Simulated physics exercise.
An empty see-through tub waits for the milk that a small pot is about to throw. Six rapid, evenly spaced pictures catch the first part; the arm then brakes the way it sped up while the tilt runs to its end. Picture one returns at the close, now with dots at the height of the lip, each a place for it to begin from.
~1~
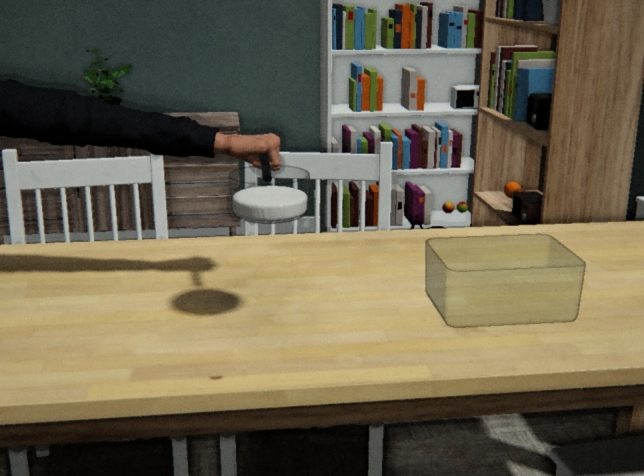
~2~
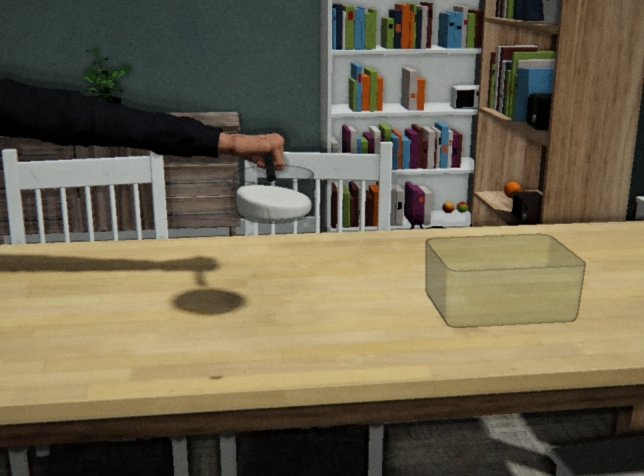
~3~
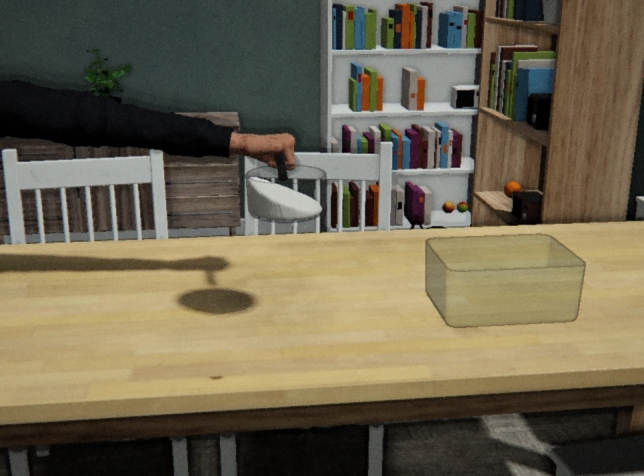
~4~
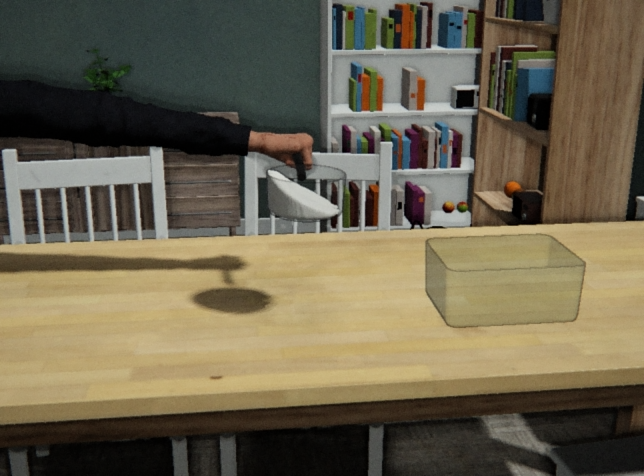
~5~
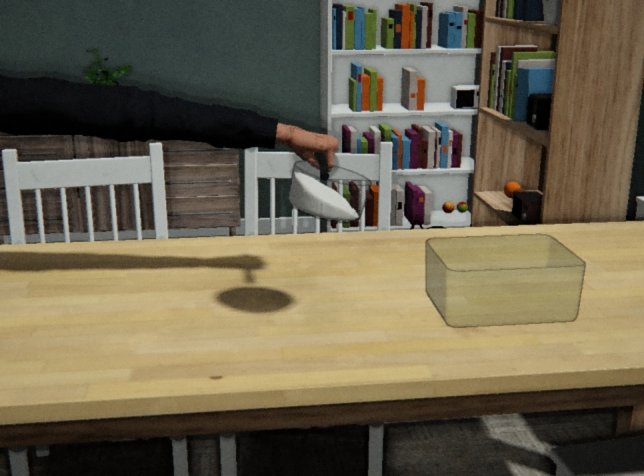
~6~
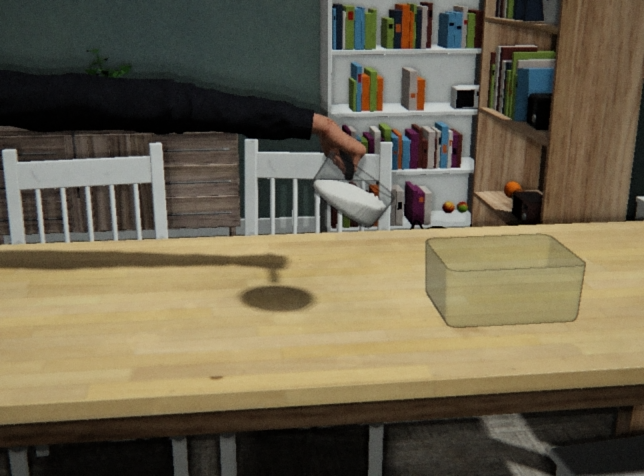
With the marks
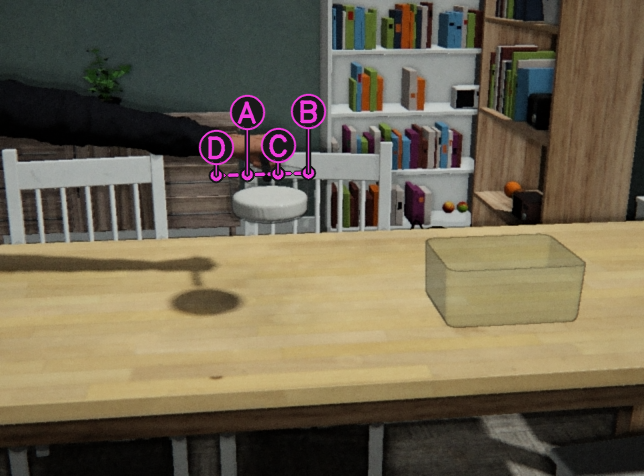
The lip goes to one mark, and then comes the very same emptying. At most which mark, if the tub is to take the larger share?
Place C just does it.
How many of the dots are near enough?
Two.
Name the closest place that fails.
That would be A.
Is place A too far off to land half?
Yes, that goes wrong.
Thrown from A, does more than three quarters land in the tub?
No, it does not.
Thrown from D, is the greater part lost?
Yes.
On the marked copy, A at (247, 174); B at (308, 173); C at (278, 173); D at (216, 175).
With A, about 30 % lands in the tub, 63 % falls short and 7 % goes beside or beyond.
With B, about 88 % lands in the tub, 9 % falls short and 3 % goes beside or beyond.
With C, about 70 % lands in the tub, 23 % falls short and 7 % goes beside or beyond.
With D, about 5 % lands in the tub, 91 % falls short and 4 % goes beside or beyond.
